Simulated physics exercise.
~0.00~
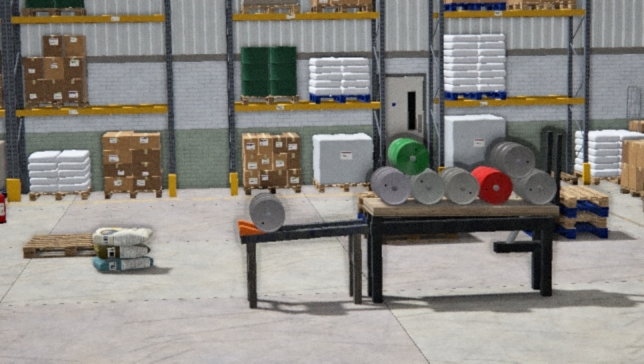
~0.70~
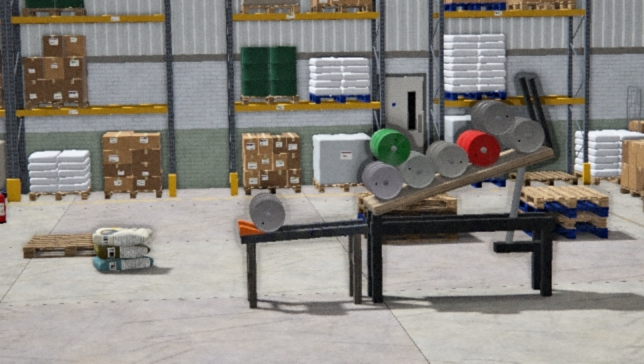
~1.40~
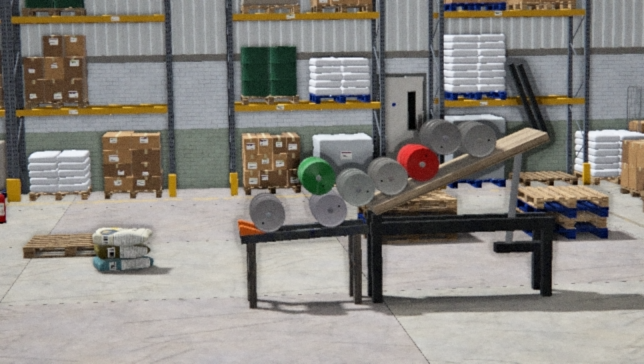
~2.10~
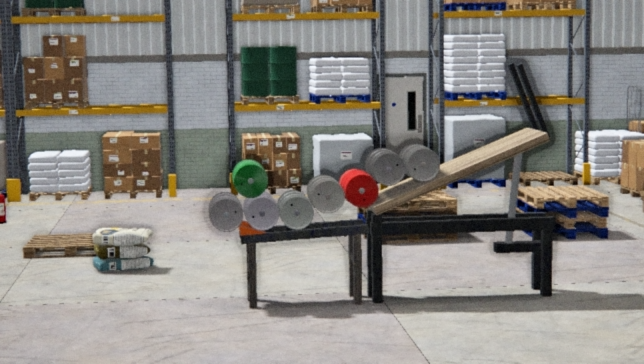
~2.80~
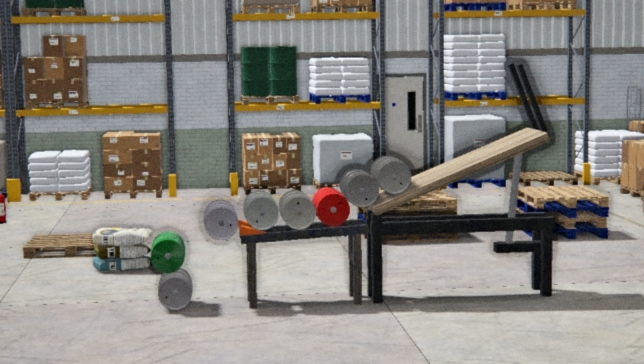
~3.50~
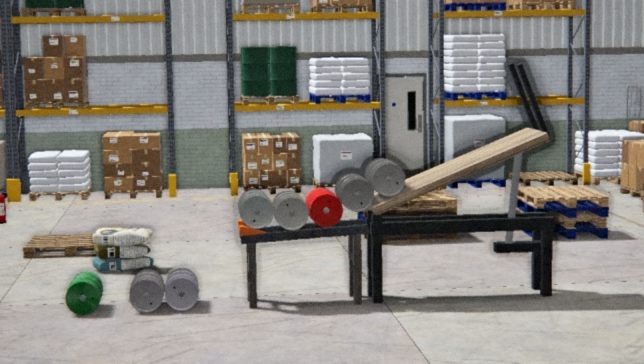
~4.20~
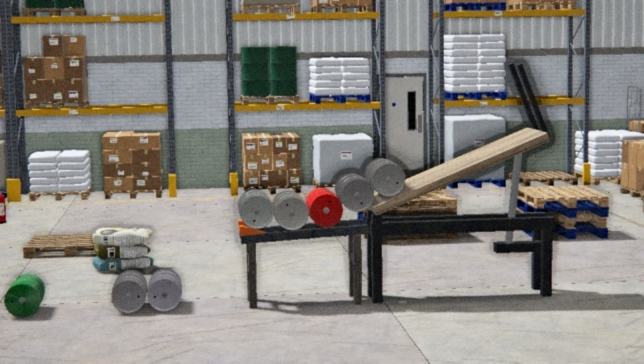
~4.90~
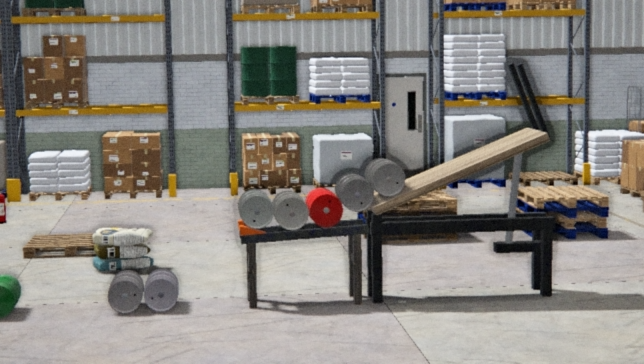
A long, dark-framed table stands in a warehouse, seen from the side, with a lower rack joined at its left and shelves of boxes and sacks behind. Several grey drums, one green and one red lie on the deck, and another grey one sits on the rack. The deck tilts steeply down to the left, and the drums roll in a jostling row onto the rack. A grey drum drops off the left end, then the green and another grey follow. The green rolls left to the edge of view, two greys rest by the sacks, and the red stays on the rack among greys.
